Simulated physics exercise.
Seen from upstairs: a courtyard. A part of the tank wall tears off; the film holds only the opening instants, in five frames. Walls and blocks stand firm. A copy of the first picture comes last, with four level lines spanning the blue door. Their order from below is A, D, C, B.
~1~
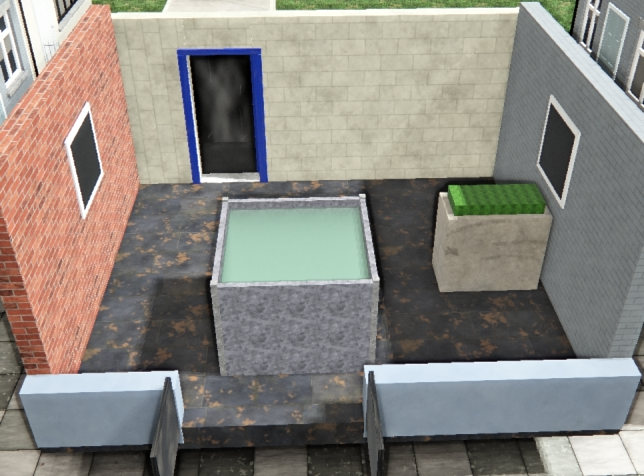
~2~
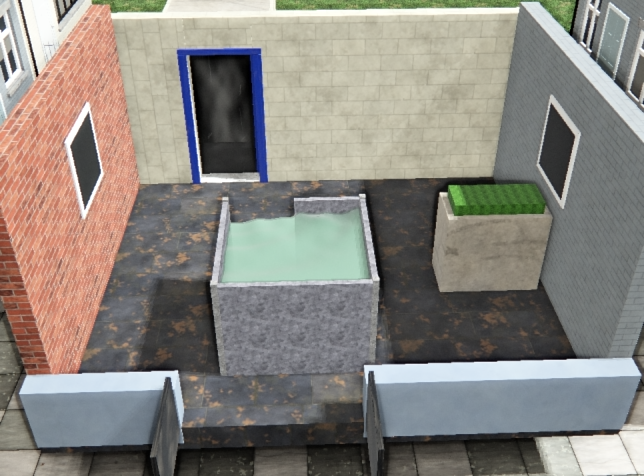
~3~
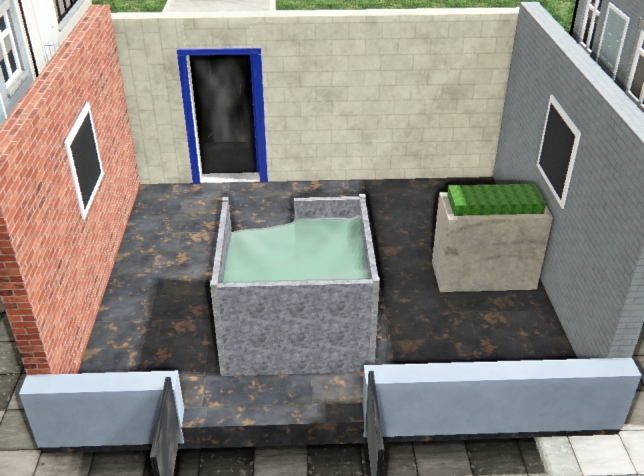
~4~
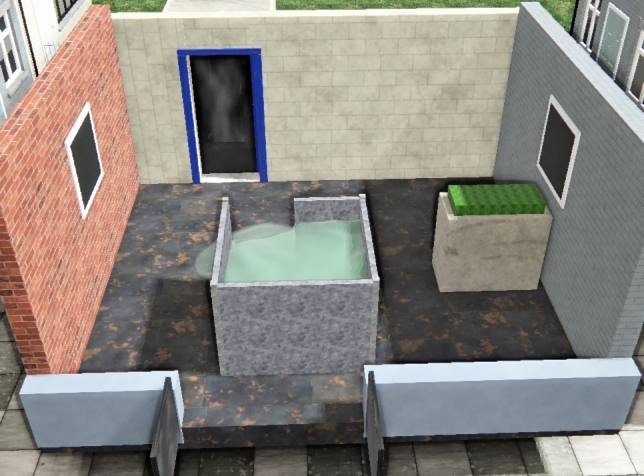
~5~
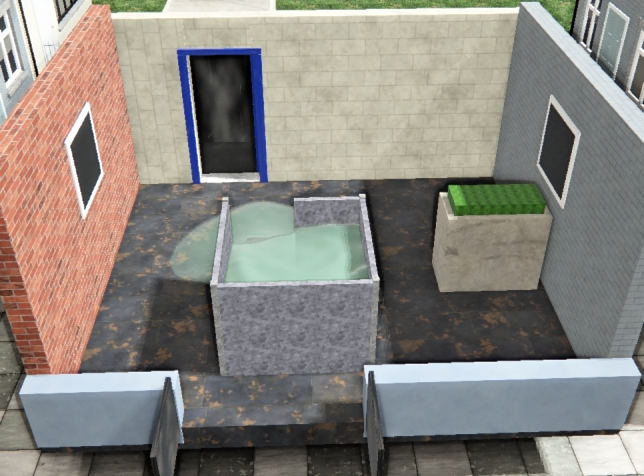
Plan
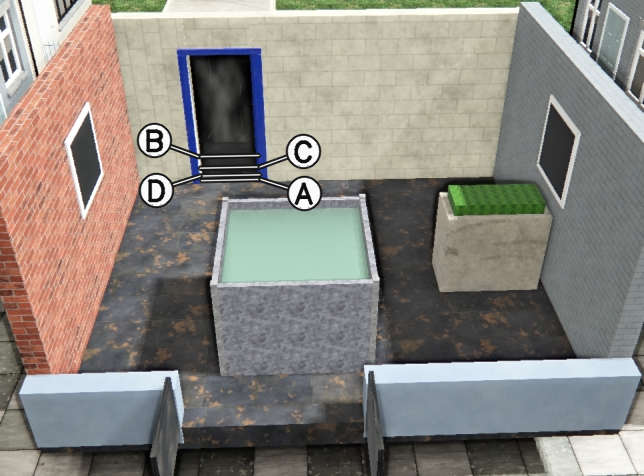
Stone tank of pale green water in a walled yard opening at the back, water draining out and spreading across the dark floor behind.
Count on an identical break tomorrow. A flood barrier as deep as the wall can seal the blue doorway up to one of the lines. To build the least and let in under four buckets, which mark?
Take B.
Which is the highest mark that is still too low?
C it is.
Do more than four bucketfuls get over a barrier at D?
Yes.
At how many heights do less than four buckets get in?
One of the four.
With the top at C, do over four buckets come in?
Yes, that goes wrong.
On the marked copy, A at (230, 180); B at (228, 156); C at (229, 167); D at (230, 175); from the bottom up A, D, C, B.
With A, dozens of bucketfuls pour in.
With B, a splash gets over, under a bucket.
With C, some 15 bucketfuls get in.
With D, dozens of bucketfuls pour in.
